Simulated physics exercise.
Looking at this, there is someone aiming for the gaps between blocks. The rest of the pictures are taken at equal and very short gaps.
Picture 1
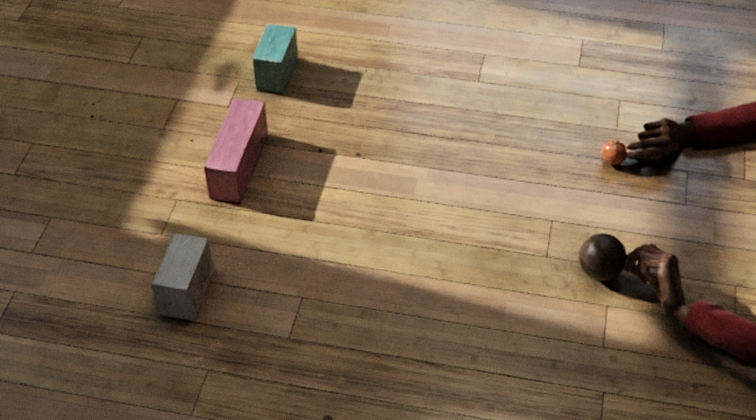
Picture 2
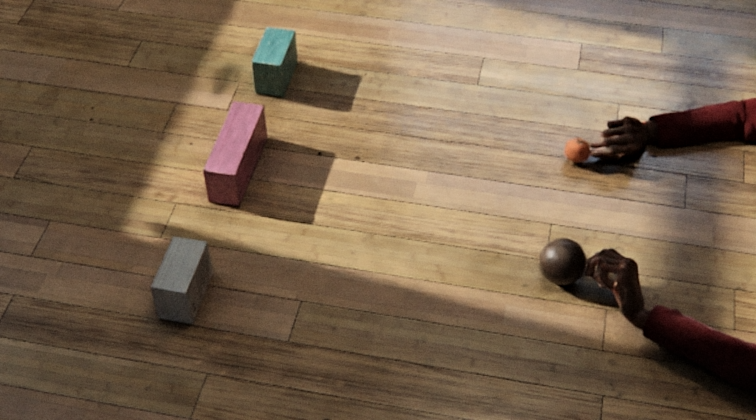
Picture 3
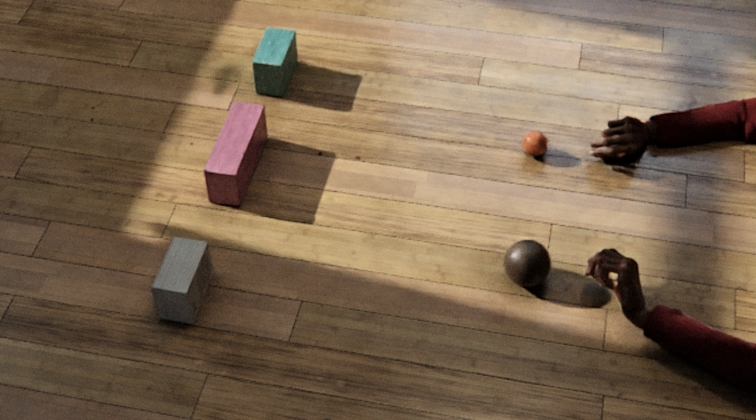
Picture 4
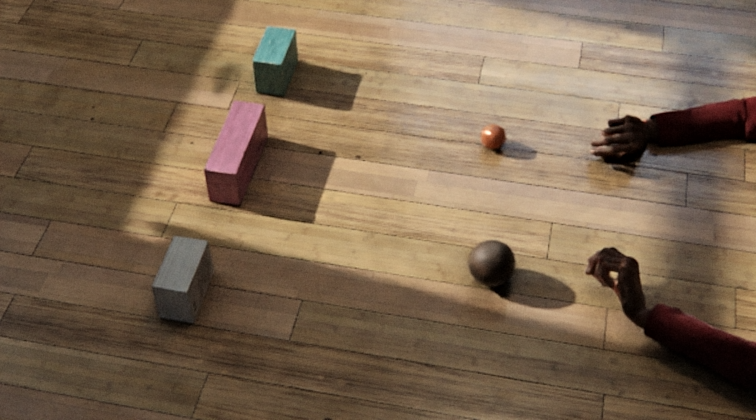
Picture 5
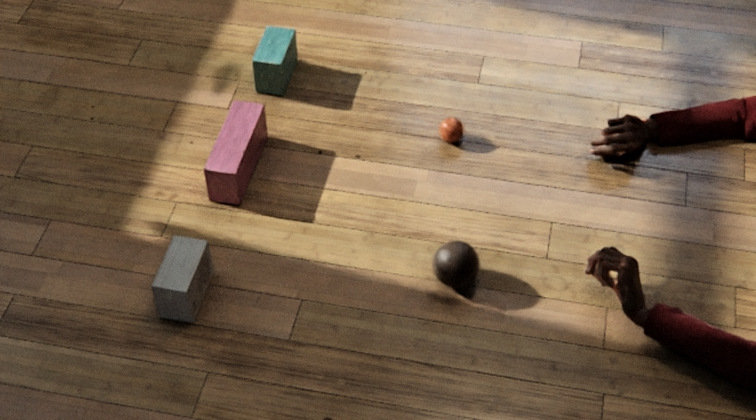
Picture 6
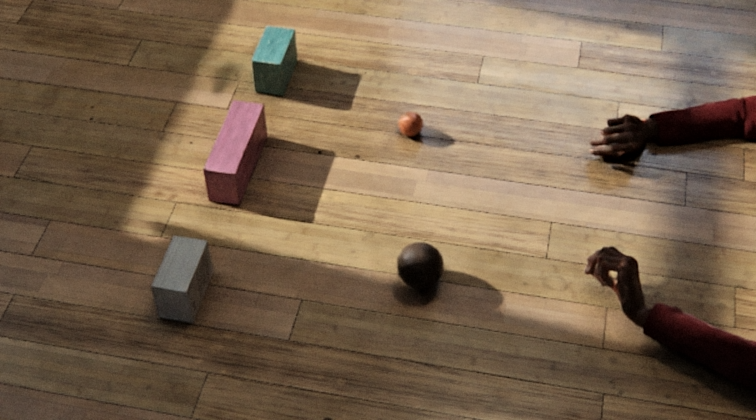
On a sunlit wooden floor, two hands at the right push a small orange ball-like object and a larger brown ball leftward, then let go. Both roll left across the boards toward a row of teal, pink and grey blocks, the orange one drifting slightly upward, while the hands stay behind.
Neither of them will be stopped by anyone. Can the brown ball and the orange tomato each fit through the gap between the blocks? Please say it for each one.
Brown ball: No; orange tomato: Yes.
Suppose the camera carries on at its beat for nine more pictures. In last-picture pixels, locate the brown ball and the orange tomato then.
(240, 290) and (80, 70).
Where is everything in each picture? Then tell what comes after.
Brown ball (603, 257) under the hand; orange tomato (614, 152) under the hand; white book (184, 277), in the first frame.
Brown ball (563, 262); orange tomato (578, 150), in the second frame.
Brown ball (527, 263); orange tomato (535, 144), in the third frame.
Brown ball (492, 263); orange tomato (493, 136), in the fourth frame.
Brown ball (456, 264); orange tomato (452, 130), in the fifth frame.
Brown ball (420, 266); orange tomato (411, 124); pink block (237, 152), in the sixth frame.
Then, 0.30 s past the last view, brown ball heading on near (289, 271); orange tomato heading on near (265, 103).
Then, 0.74 s past the last view, brown ball coming back near (239, 295); orange tomato heading on near (69, 74).
Then, 1.16 s past the last view, brown ball coming back near (250, 324); orange tomato heading on.
Finally, the brown ball bounces off; the orange tomato rolls through.
